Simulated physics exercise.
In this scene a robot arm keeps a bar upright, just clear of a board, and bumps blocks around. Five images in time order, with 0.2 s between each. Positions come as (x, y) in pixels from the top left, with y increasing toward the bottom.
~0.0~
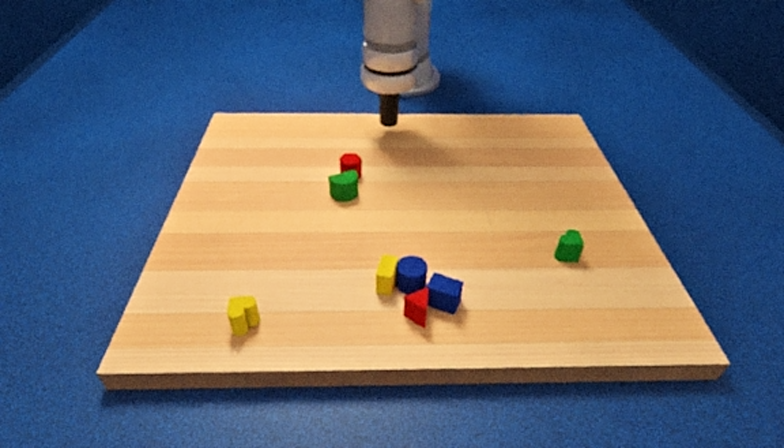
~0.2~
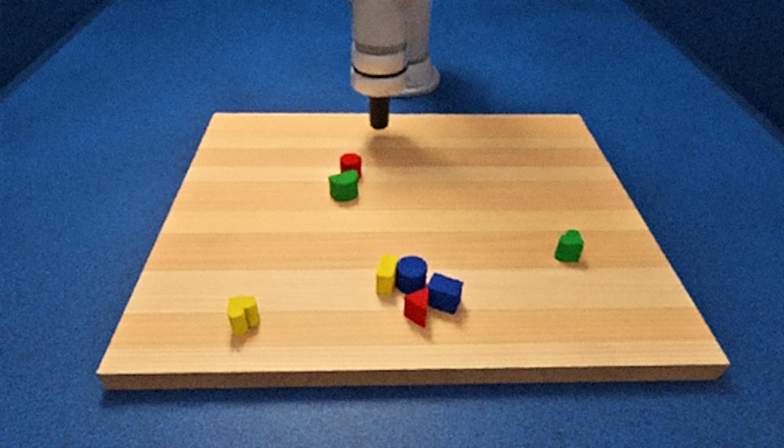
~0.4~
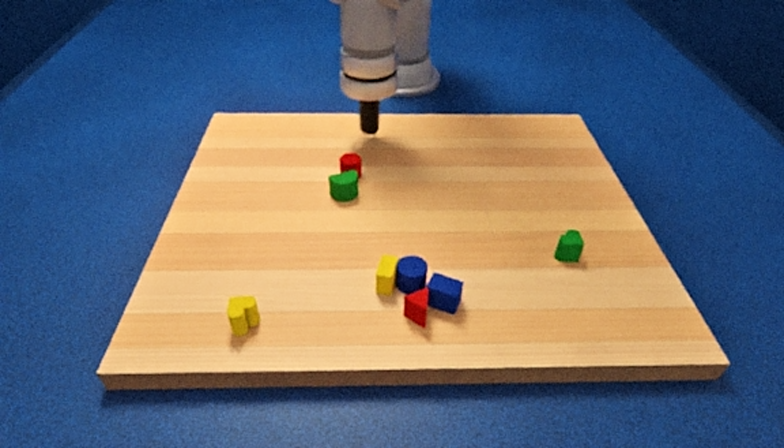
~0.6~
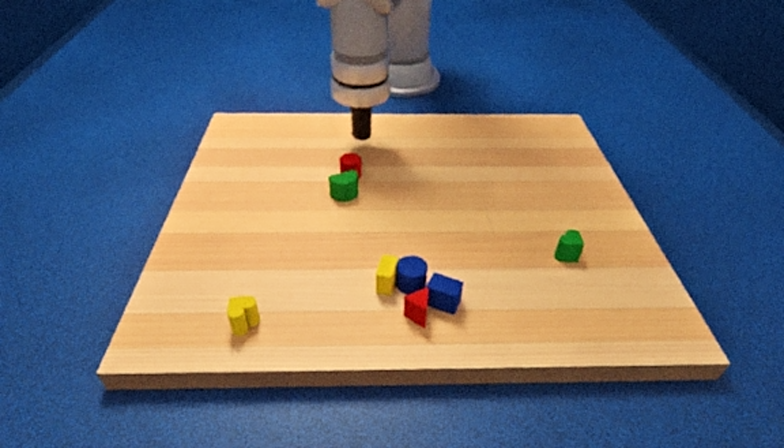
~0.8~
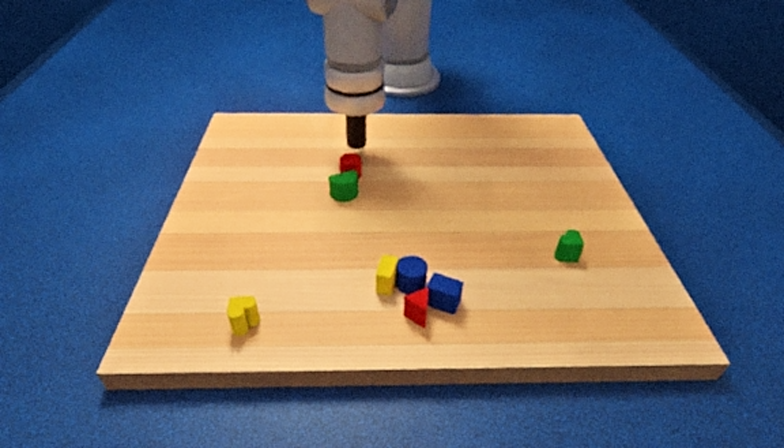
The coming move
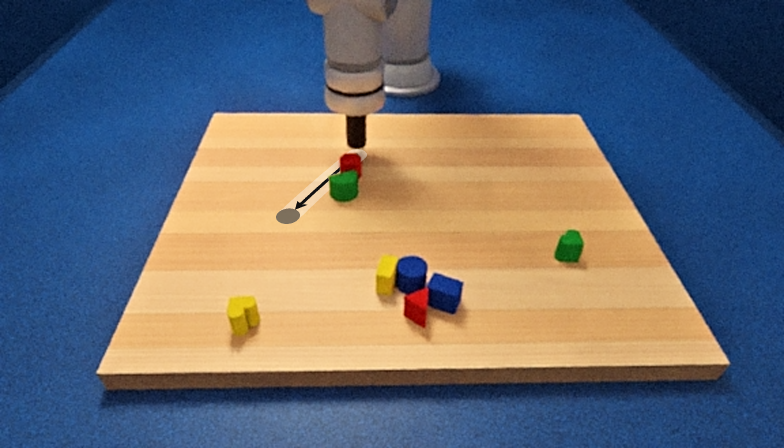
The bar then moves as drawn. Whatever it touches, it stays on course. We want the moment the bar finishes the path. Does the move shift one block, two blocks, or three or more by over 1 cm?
It looks like one block will be pushed more than about 1 cm.
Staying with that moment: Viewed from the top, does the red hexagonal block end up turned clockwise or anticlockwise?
Looking down: Anticlockwise.
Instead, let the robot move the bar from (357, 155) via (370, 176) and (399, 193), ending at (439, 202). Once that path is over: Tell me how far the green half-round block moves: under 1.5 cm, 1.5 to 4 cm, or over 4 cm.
The answer is under 1.5 cm.
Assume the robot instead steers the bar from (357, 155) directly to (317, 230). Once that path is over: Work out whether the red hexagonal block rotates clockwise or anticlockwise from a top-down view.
My answer: Anticlockwise.
Path on the board, from (357, 155) to (288, 216).
What follows on the original path. One third of the way, bar (335, 163); red hexagonal block (349, 164), turned 55° anticlockwise.
Two thirds of the way, bar (311, 183); red hexagonal block (349, 165), turned 60° anticlockwise.
At the end, bar (286, 205); green half-round block in place; red hexagonal block (349, 165), turned 60° anticlockwise.
